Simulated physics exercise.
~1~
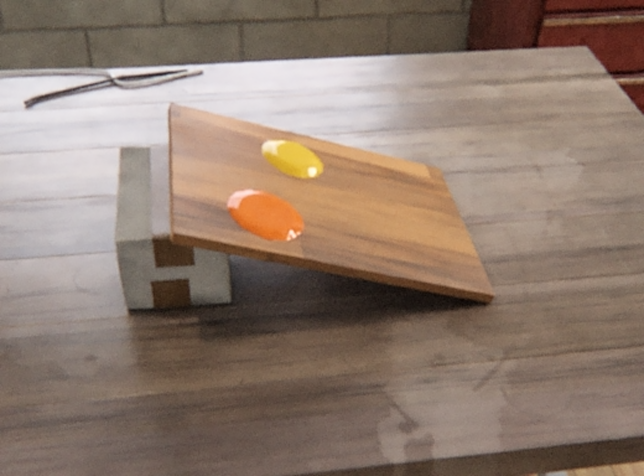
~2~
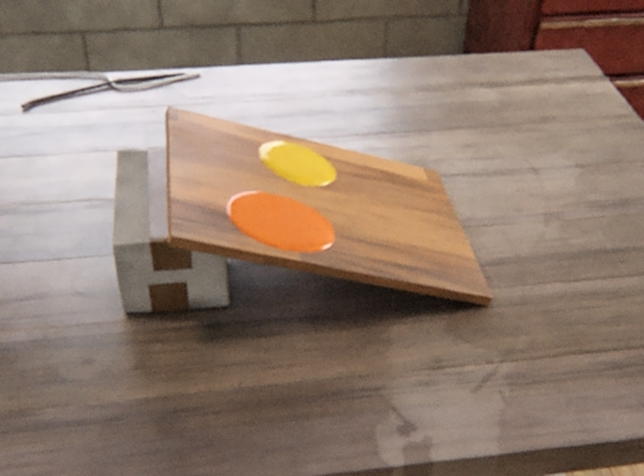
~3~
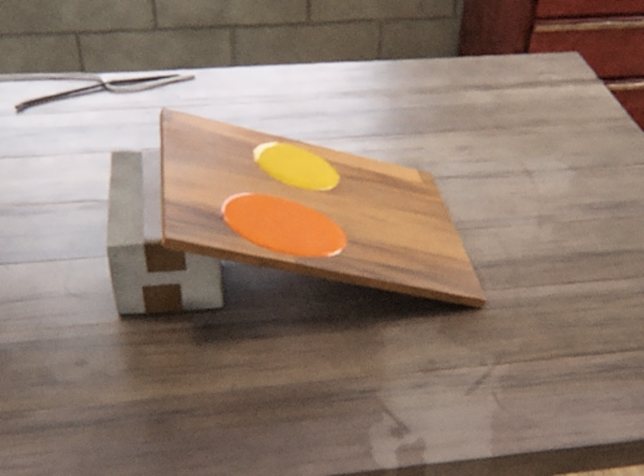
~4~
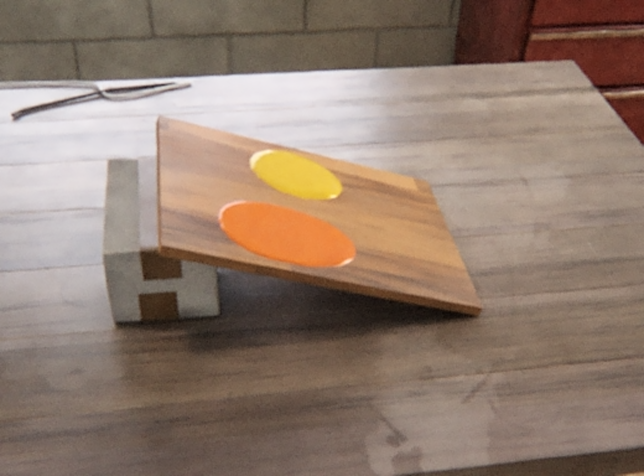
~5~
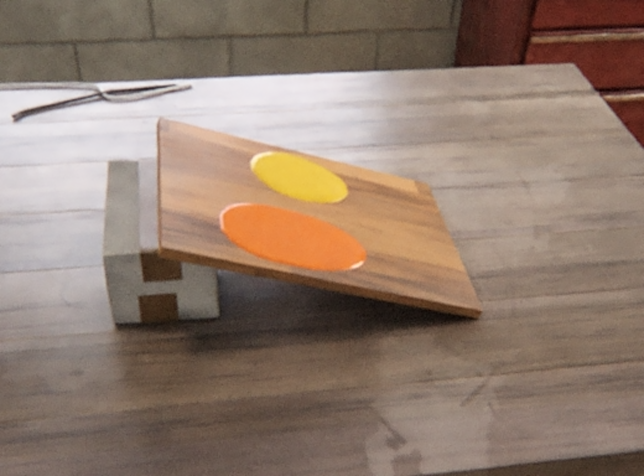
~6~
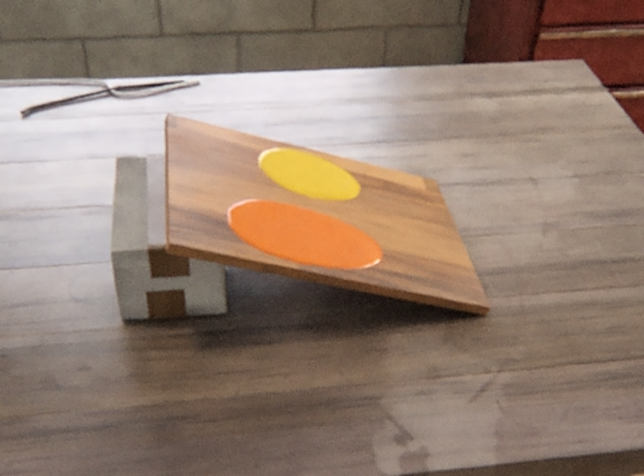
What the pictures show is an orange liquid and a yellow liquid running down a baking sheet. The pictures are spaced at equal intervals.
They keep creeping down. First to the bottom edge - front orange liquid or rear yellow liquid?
The front one.
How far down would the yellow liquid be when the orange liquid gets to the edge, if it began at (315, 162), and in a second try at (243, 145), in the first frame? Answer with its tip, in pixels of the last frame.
First start: (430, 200). Second start: (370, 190).
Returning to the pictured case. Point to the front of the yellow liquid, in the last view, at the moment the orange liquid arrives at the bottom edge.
Tip position: Around (409, 197).
A moment on, the orange liquid is three quarters of the way down; the yellow liquid is three quarters of the way down.
Further on, the orange liquid is close to the edge; the yellow liquid is three quarters of the way down.
When it is over, the orange liquid is at the low edge; the yellow liquid is three quarters of the way down.
